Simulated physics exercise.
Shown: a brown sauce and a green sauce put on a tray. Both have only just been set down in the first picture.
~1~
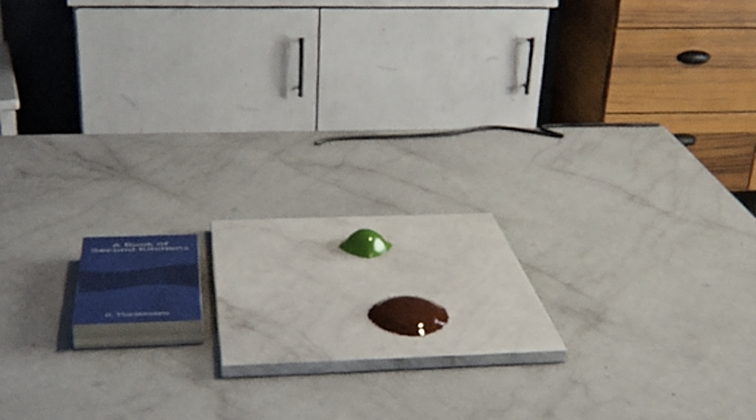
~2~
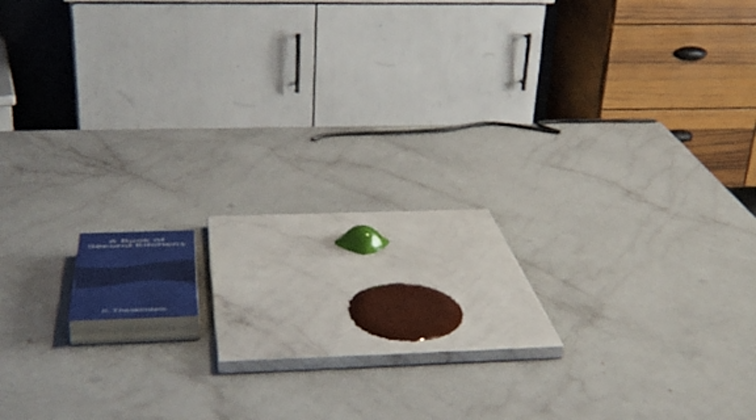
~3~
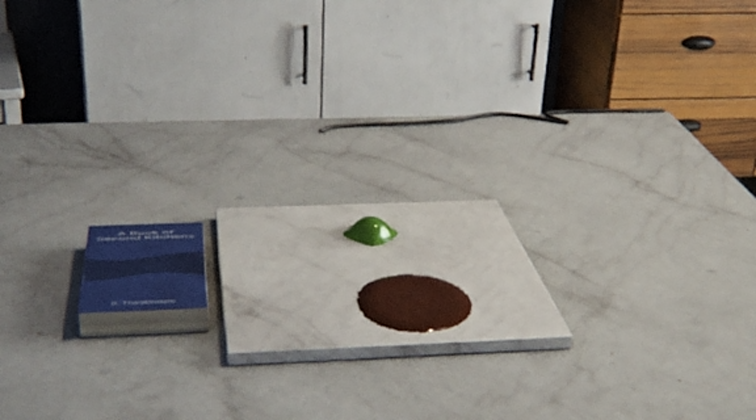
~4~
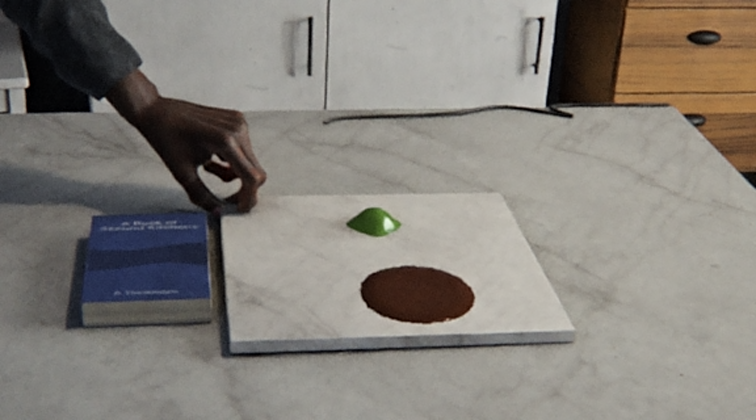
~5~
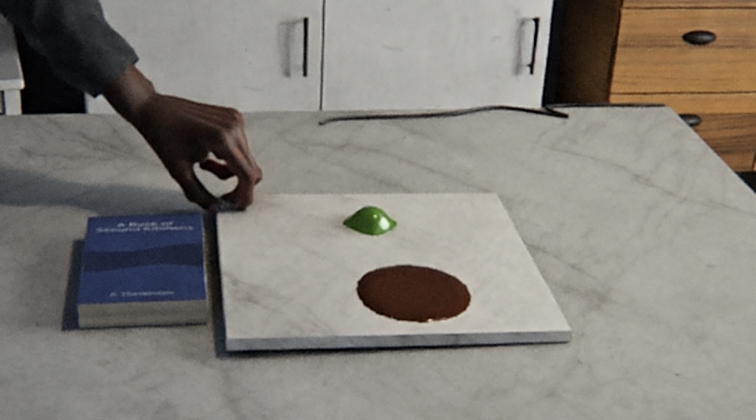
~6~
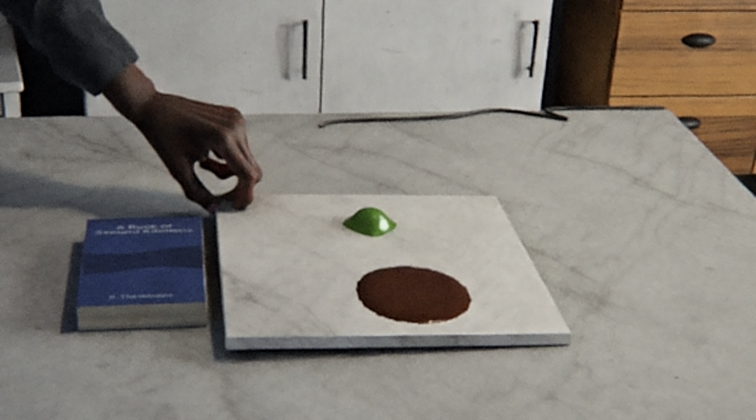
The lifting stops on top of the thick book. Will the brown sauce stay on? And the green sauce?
Recorded: Brown sauce does not leave; green sauce does not leave.
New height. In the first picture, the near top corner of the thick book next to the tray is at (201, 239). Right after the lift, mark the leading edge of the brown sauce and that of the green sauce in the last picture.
Roughly (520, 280) and (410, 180).
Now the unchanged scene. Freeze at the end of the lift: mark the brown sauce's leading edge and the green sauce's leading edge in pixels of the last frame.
(466, 287); (392, 216).
A moment on, slope about 5°; the brown sauce has not moved; the green sauce has not moved.
Further on, the brown sauce has not moved; the green sauce has not moved.
When it is over, slope about 5°; the brown sauce has not moved; the green sauce has not moved.
